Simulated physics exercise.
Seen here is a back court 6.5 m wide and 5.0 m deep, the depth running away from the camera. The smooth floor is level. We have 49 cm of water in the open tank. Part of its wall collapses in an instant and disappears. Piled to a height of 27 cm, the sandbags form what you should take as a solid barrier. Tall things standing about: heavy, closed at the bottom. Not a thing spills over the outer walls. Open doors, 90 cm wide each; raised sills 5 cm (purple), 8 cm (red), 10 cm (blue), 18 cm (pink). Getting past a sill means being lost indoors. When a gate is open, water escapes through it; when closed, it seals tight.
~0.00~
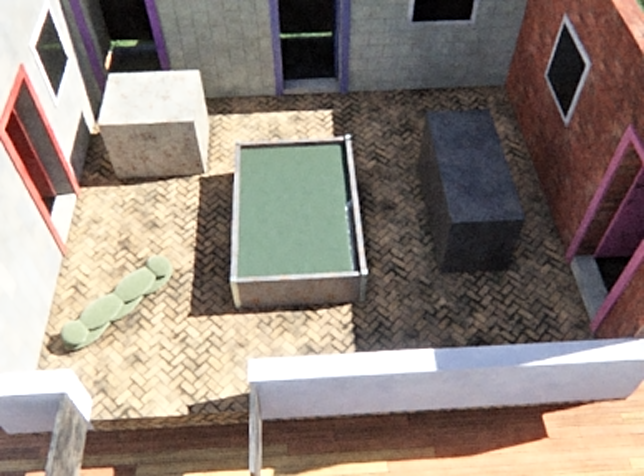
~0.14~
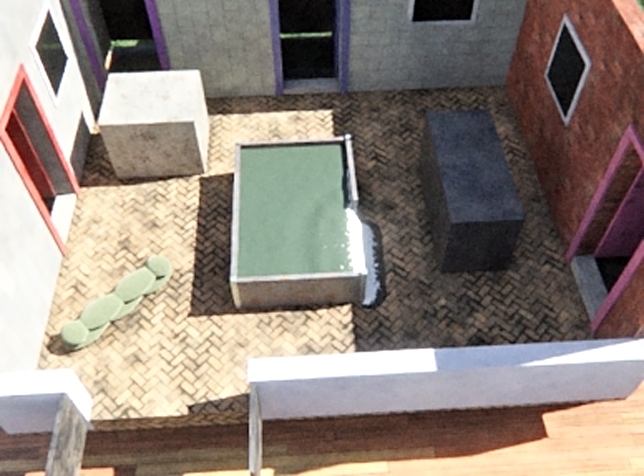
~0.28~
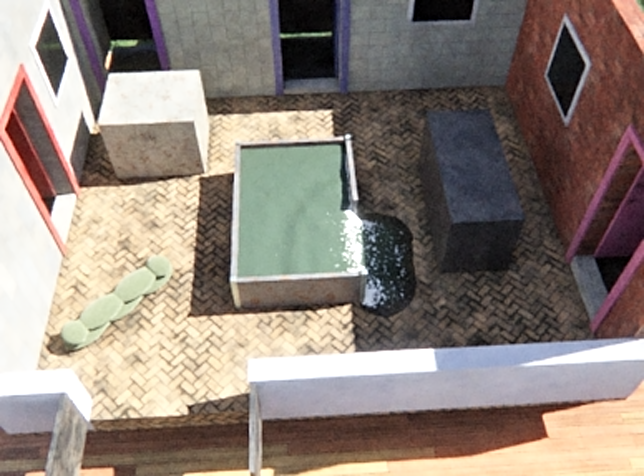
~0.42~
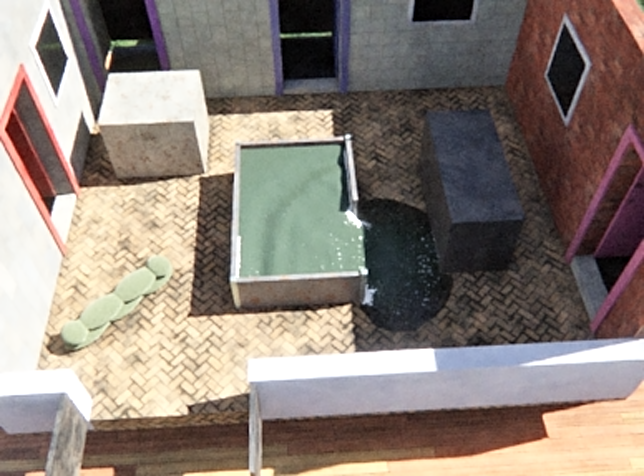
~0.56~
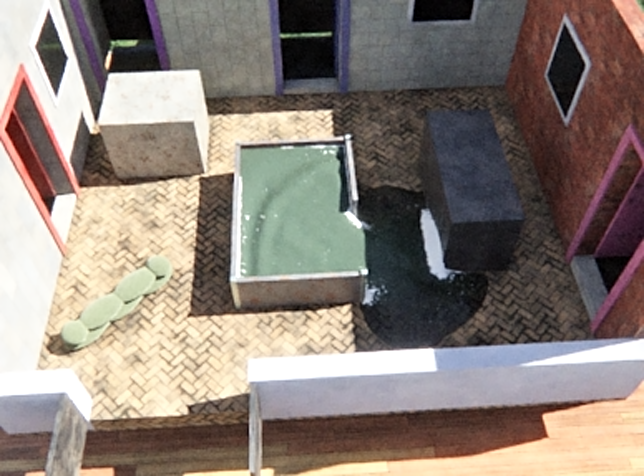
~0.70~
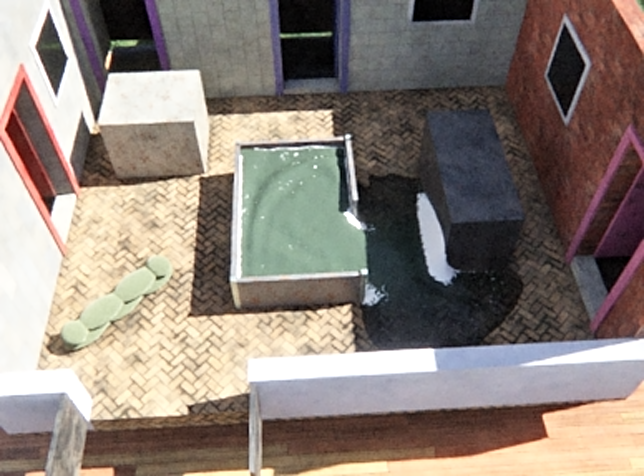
An open tank of green water pours through its right side, flooding the brick floor.
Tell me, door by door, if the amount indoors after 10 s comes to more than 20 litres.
In the end purple door: Not over. Red door: Not over. Blue door: Not over. Pink door: Not over.
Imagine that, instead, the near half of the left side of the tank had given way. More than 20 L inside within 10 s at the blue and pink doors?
So blue ends up short of it and pink ends up short of it.
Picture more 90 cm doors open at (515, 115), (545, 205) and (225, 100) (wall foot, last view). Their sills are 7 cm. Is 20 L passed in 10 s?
Result in order - more than that, not enough, not enough.
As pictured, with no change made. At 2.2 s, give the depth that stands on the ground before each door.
Centimetres: Purple 0 / red 0 / blue 3 / pink 17.
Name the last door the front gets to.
The final one is the red door.
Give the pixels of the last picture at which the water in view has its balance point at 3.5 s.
Near (394, 240).
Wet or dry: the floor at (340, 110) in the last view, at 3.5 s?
By then the spot is drenched.
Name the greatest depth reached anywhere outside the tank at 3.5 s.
Some 21 cm deep.
After 1.4 s water covers 20 % of the floor and is deepest (36 cm) near (428, 262); purple door not reached, red door not reached, blue door not reached, pink door 7 cm at the sill, 0 L in.
After 2.2 s water covers 30 % of the floor and is deepest (34 cm) near (608, 369); purple door not reached, red door not reached, blue door not reached, pink door 17 cm at the sill, 0 L in.
After 3.5 s water covers 50 % of the floor and is deepest (21 cm) near (592, 370); purple door not reached, red door not reached, blue door 10 cm at the sill, 2 L in, pink door 15 cm at the sill, 2 L in.
After 6.0 s water covers 70 % of the floor and is deepest (16 cm) near (516, 115); purple door 5 cm at the sill, 0 L in, red door not reached, blue door 7 cm at the sill, 4 L in, pink door 10 cm at the sill, 3 L in.
After 10.0 s water covers 90 % of the floor and is deepest (11 cm) near (222, 153); purple door 5 cm at the sill, 7 L in, red door 3 cm at the sill, 0 L in, blue door 6 cm at the sill, 4 L in, pink door 6 cm at the sill, 3 L in.
